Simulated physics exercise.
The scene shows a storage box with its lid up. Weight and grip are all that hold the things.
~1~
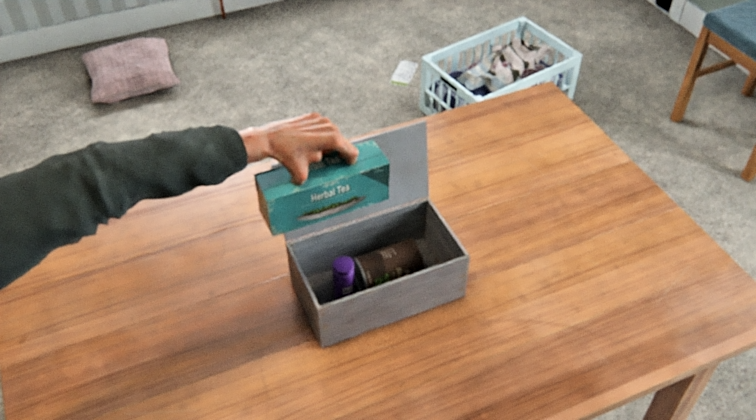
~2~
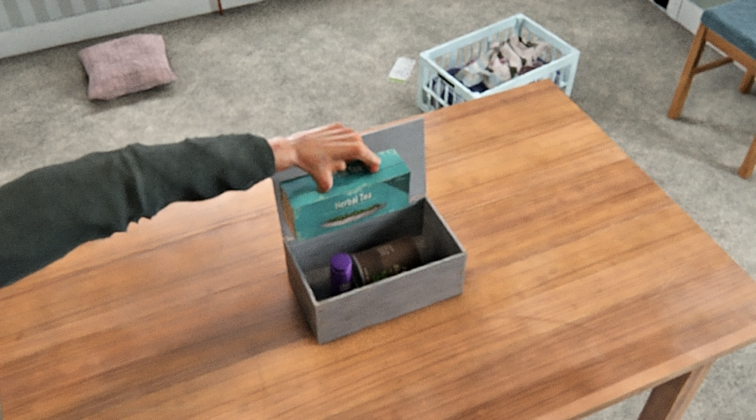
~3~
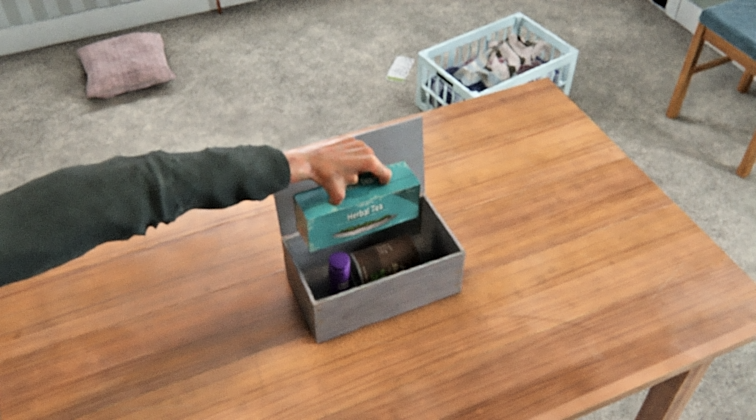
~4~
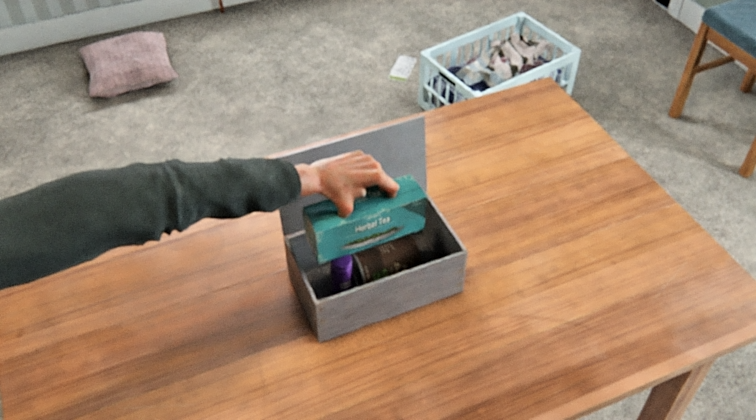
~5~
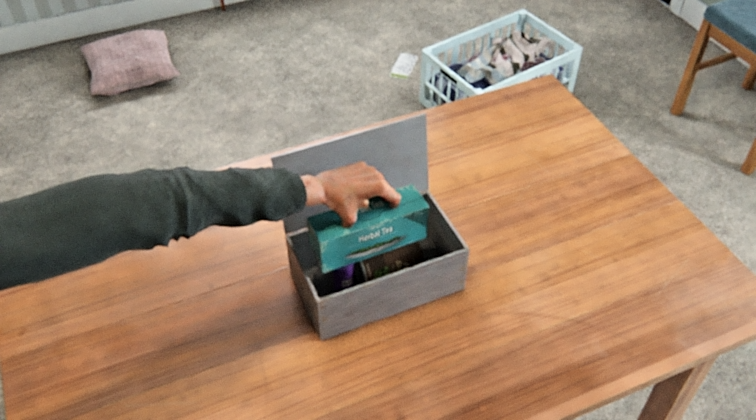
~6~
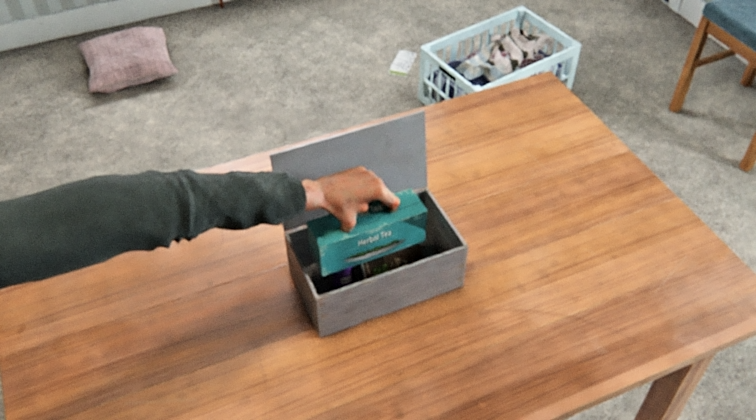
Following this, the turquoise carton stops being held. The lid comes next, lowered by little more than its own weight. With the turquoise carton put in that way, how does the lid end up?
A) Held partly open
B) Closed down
Held partly open (A).
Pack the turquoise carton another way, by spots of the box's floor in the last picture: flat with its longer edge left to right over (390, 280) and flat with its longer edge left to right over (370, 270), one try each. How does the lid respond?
The lid goes all the way down the first time and stays partly open the second time.
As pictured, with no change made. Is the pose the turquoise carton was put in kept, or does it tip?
Result: It leans over.
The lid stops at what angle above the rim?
It comes to about 25°.
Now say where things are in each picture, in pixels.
Still above its spot; turquoise carton (324, 187); purple shaker (344, 280), in the first picture.
Still above its spot; turquoise carton (346, 194); purple shaker (341, 277), in the second picture.
Still above its spot; turquoise carton (358, 206); purple shaker (340, 275), in the third picture.
Still above its spot; turquoise carton (365, 218); purple shaker (342, 275), in the fourth picture.
Still above its spot; turquoise carton (369, 228), in the fifth picture.
Put in, still held; turquoise carton (368, 231), in the sixth picture.
Then, 0.90 s after the last picture, lid starting down; turquoise carton tipped 42° from how it was near (379, 254).
Then, 1.50 s after the last picture, lid 65° above the rim; turquoise carton tipped 42° from how it was near (379, 254).
Then, 1.90 s after the last picture, lid 35° above the rim; turquoise carton tipped 42° from how it was near (379, 254).
Then, 4.00 s after the last picture, lid 27° above the rim; turquoise carton tipped 46° from how it was near (378, 253); purple shaker tipped 4° from how it was.
At rest, lid 26° above the rim; tipped over in the box, turquoise carton; left askew, purple shaker; brown tin in place. Seen from the same camera at the end, turquoise carton near (376, 252).
